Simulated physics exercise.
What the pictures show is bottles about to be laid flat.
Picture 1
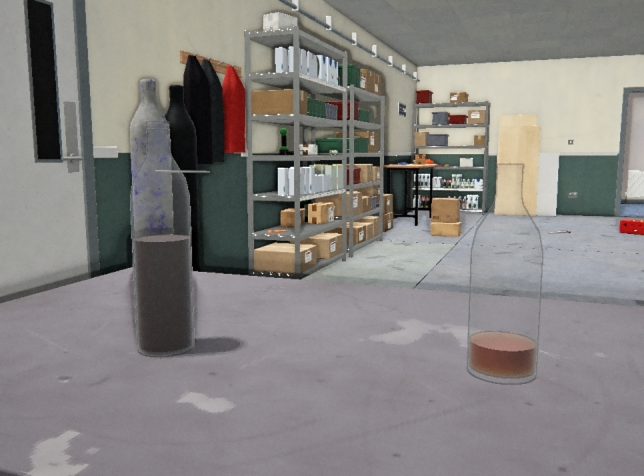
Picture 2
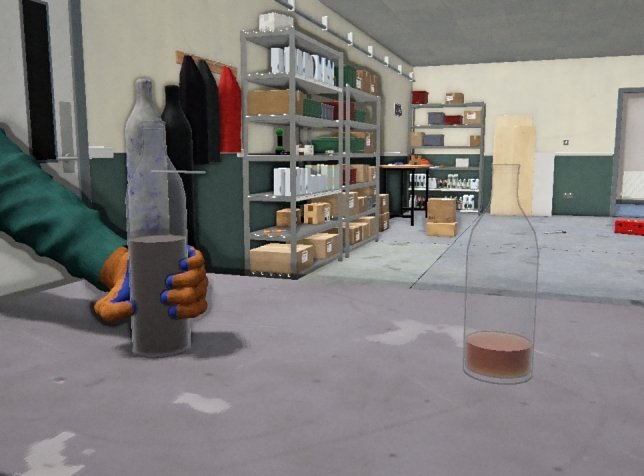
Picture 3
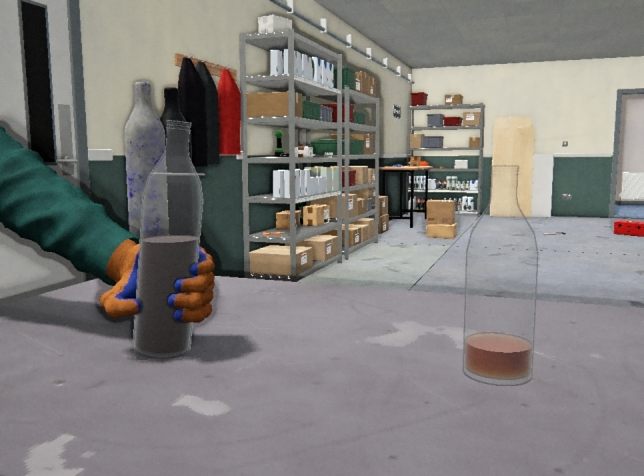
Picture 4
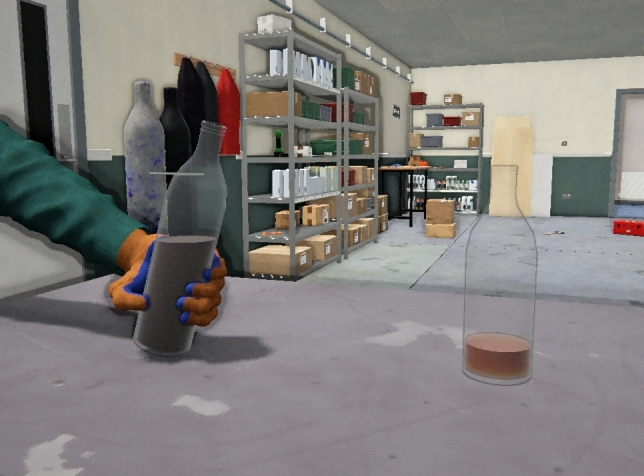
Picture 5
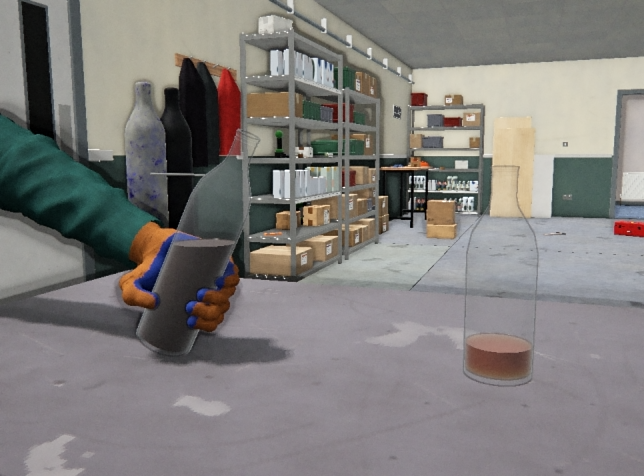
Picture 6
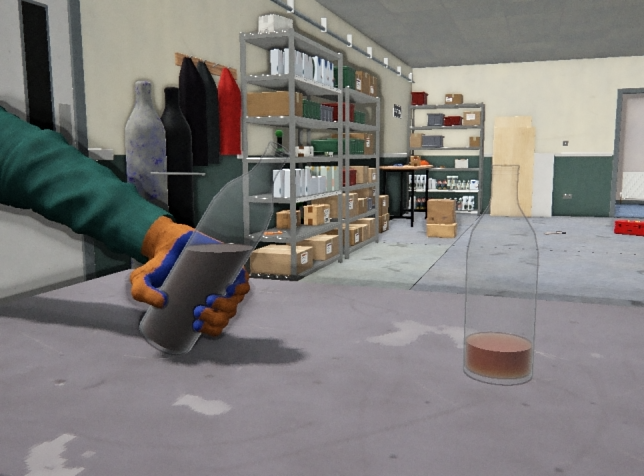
At the start, two open bottles stand upright on a gray surface, the left about half full of dark liquid and the right holding a little reddish liquid. A gloved hand reaches in from the left and grasps the left bottle, then tilts it steadily rightward while the right bottle stays still.
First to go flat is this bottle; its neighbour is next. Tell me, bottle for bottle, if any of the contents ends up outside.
Left - contents end up outside, right - contents stay inside.
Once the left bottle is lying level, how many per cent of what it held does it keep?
Roughly 55 in a hundred is kept.
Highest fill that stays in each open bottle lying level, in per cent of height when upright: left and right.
Around 26 percent for the first, 24 percent for the second.
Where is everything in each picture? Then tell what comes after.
In the first picture, both stand upright; left bottle (162, 235) about half full, open; right bottle (506, 268) nearly empty, open.
In the second picture, a hand takes the left bottle; left bottle about half full, surface at (157, 239); right bottle nearly empty, surface at (499, 341).
In the third picture, the left bottle leans; left bottle (170, 235) about half full; right bottle (501, 269) nearly empty.
In the fourth picture, the left bottle leans; left bottle about half full, surface at (187, 240); right bottle nearly empty, surface at (498, 343).
In the fifth picture, the left bottle leans; left bottle (206, 240) tipped 25°; right bottle (502, 269) nearly empty.
In the sixth picture, the left bottle leans; left bottle (221, 245) tipped 35°, open; right bottle nearly empty, surface at (499, 342), open.
Next, the left bottle is nearly down; left bottle, dry at the neck.
After that, the left bottle lies flat; left bottle, some has come out.
Finally, both lie flat; left bottle, some has come out; right bottle, dry at the neck.
